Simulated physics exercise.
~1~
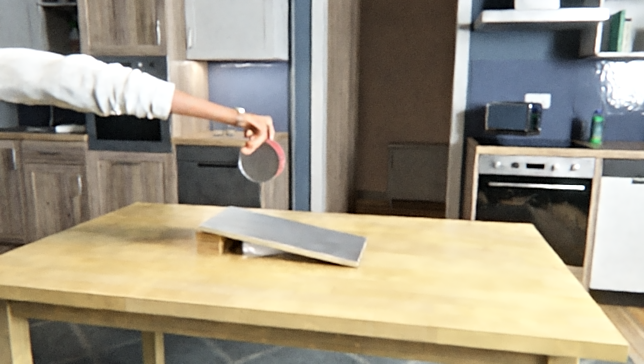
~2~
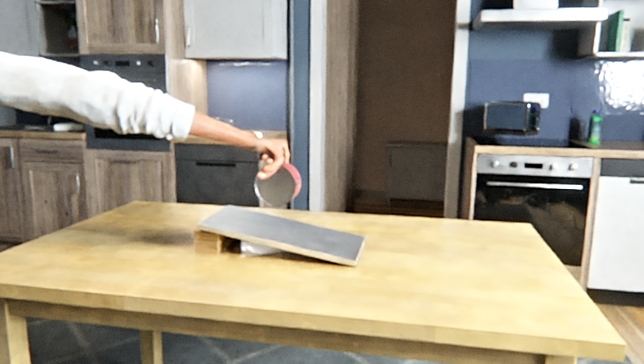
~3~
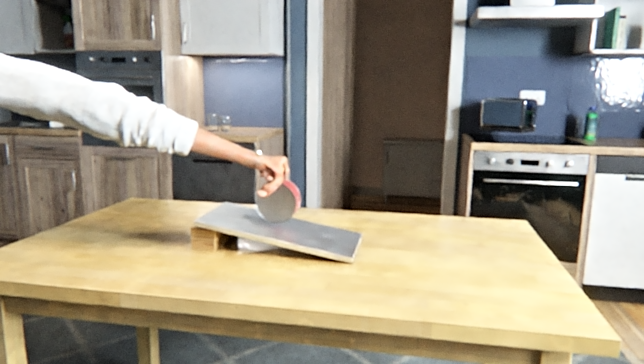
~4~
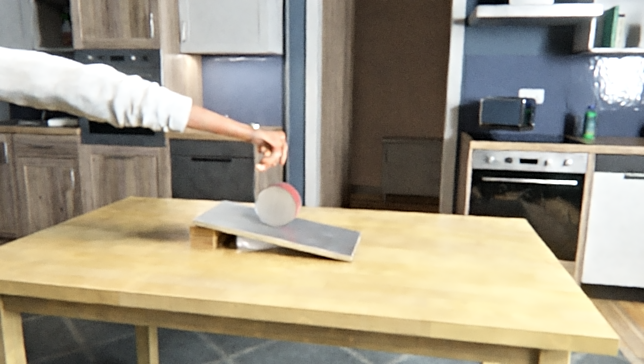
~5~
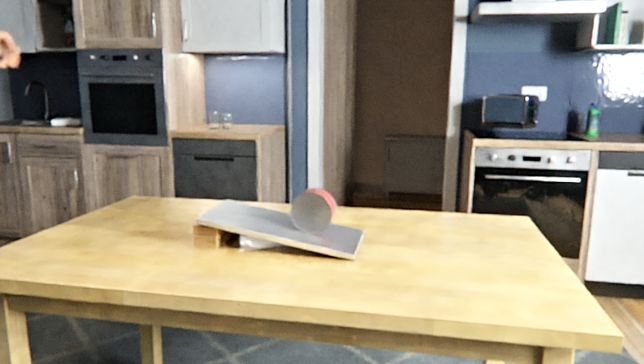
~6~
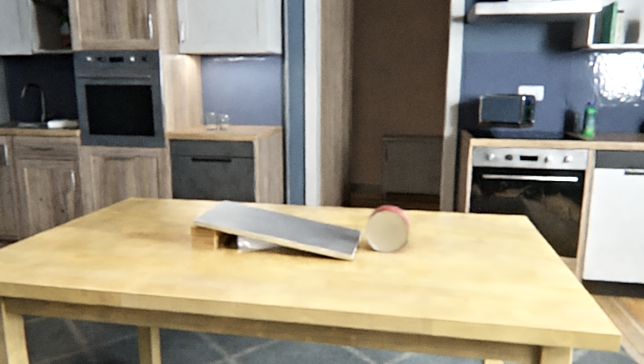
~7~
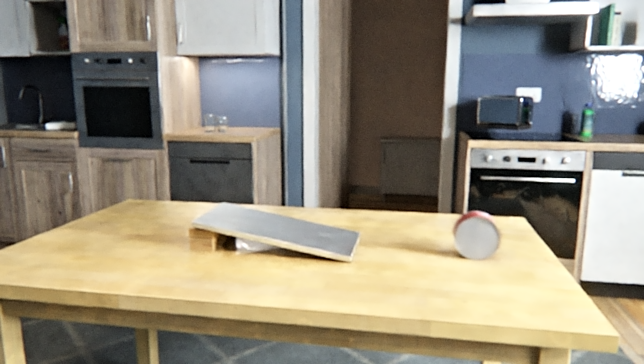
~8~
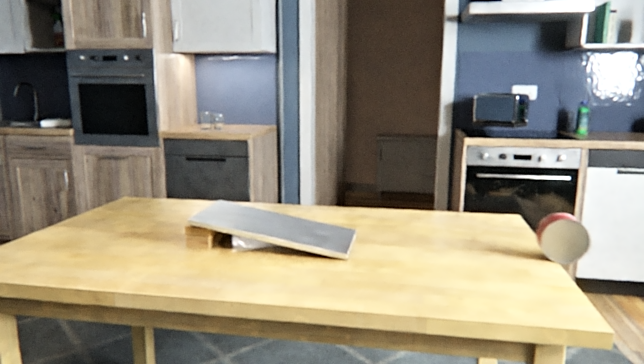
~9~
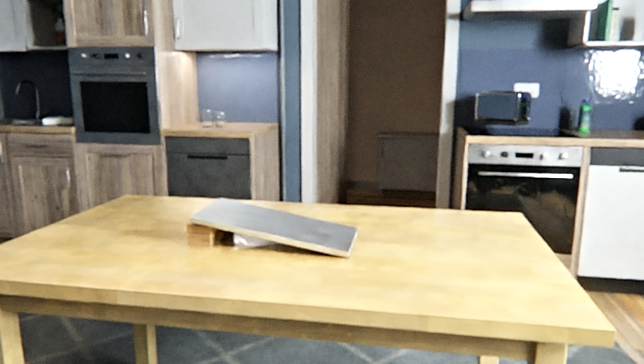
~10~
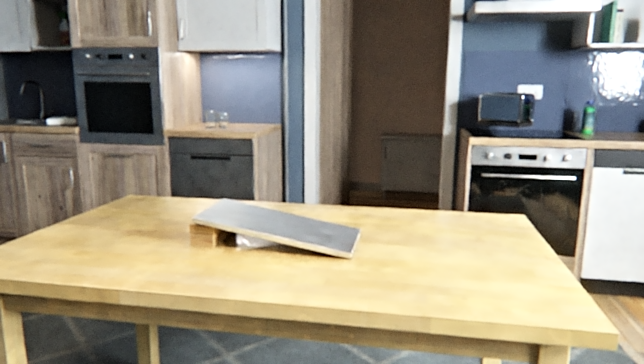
A red tub released by a hand rolls down a board and off the table's right side.
